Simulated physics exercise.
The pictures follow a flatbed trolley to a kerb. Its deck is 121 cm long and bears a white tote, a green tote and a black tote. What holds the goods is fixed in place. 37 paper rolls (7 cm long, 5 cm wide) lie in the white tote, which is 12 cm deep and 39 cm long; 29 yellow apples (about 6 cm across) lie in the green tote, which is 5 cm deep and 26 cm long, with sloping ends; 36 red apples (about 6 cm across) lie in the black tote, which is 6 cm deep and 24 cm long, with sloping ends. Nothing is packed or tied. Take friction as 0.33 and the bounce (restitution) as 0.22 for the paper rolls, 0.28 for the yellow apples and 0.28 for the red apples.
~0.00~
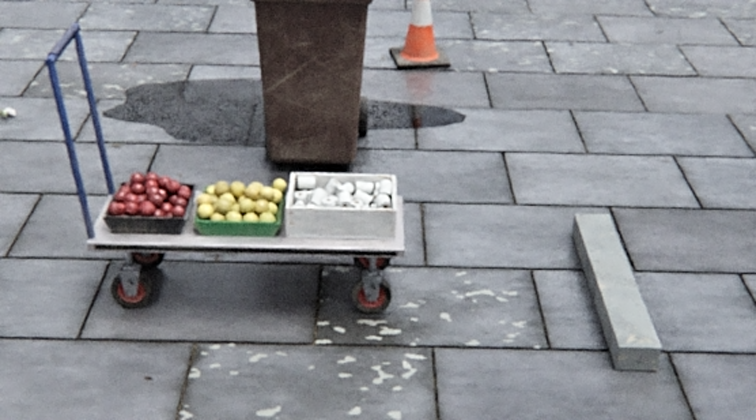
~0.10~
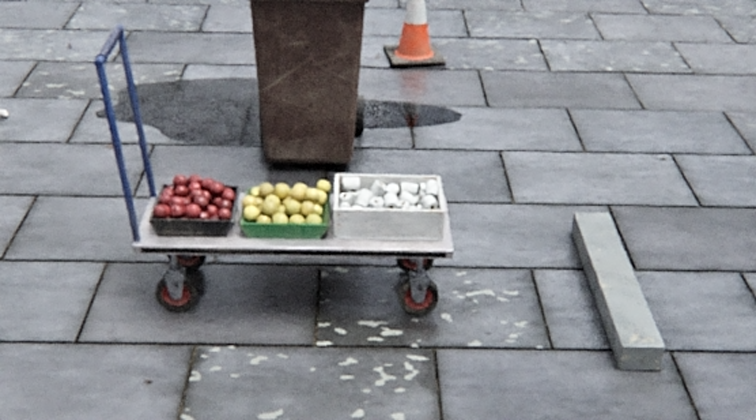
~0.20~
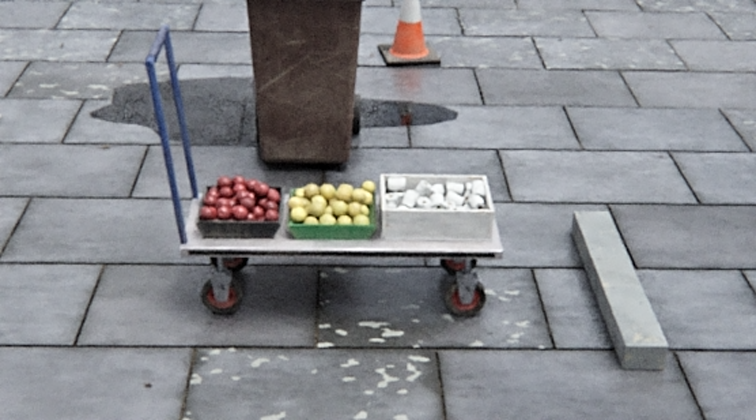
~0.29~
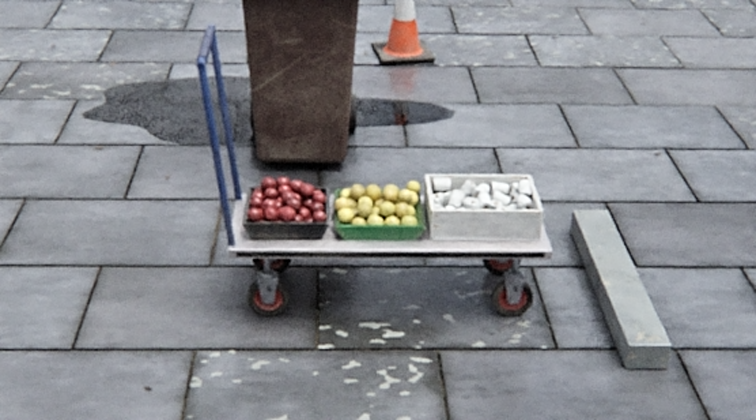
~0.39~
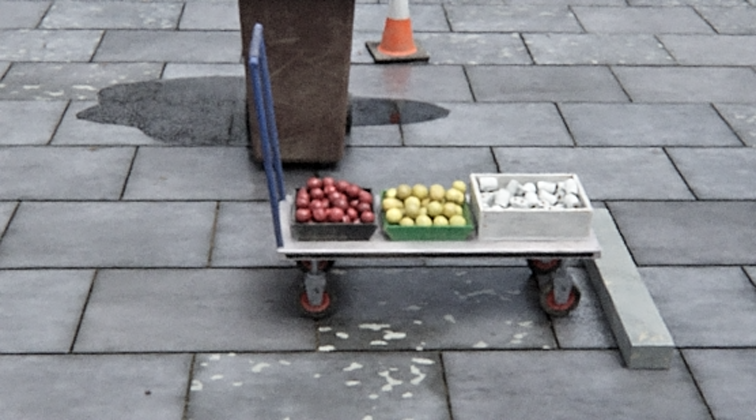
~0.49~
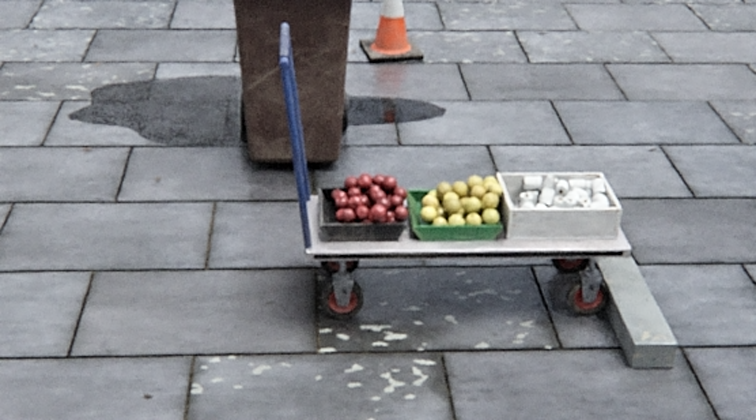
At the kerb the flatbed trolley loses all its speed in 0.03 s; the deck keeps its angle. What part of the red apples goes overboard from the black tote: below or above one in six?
Over a sixth of the red apples leave the black tote.
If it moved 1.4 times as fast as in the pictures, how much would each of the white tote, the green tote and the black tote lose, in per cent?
In that case white tote 0, green tote 30, black tote 50 per cent.
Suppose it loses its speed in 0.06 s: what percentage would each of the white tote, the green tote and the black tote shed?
Then white tote 0, green tote 10, black tote 30 per cent.
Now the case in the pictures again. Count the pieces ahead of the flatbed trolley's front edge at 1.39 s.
Roughly 0.
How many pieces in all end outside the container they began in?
Some 18 pieces.
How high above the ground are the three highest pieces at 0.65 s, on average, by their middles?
Some 50 cm up.
After 0.53 s, 0 of 37 out of the white tote, 0 of 29 out of the green tote and 5 of 36 out of the black tote.
After 0.65 s, 0 of 37 out of the white tote, 2 of 29 out of the green tote and 11 of 36 out of the black tote.
After 0.88 s, 0 of 37 out of the white tote, 4 of 29 out of the green tote and 13 of 36 out of the black tote.
When it is over (at 1.39 s), 0 of 37 out of the white tote, 5 of 29 out of the green tote and 13 of 36 out of the black tote. Asked share, 13 of 36, 36 per cent.
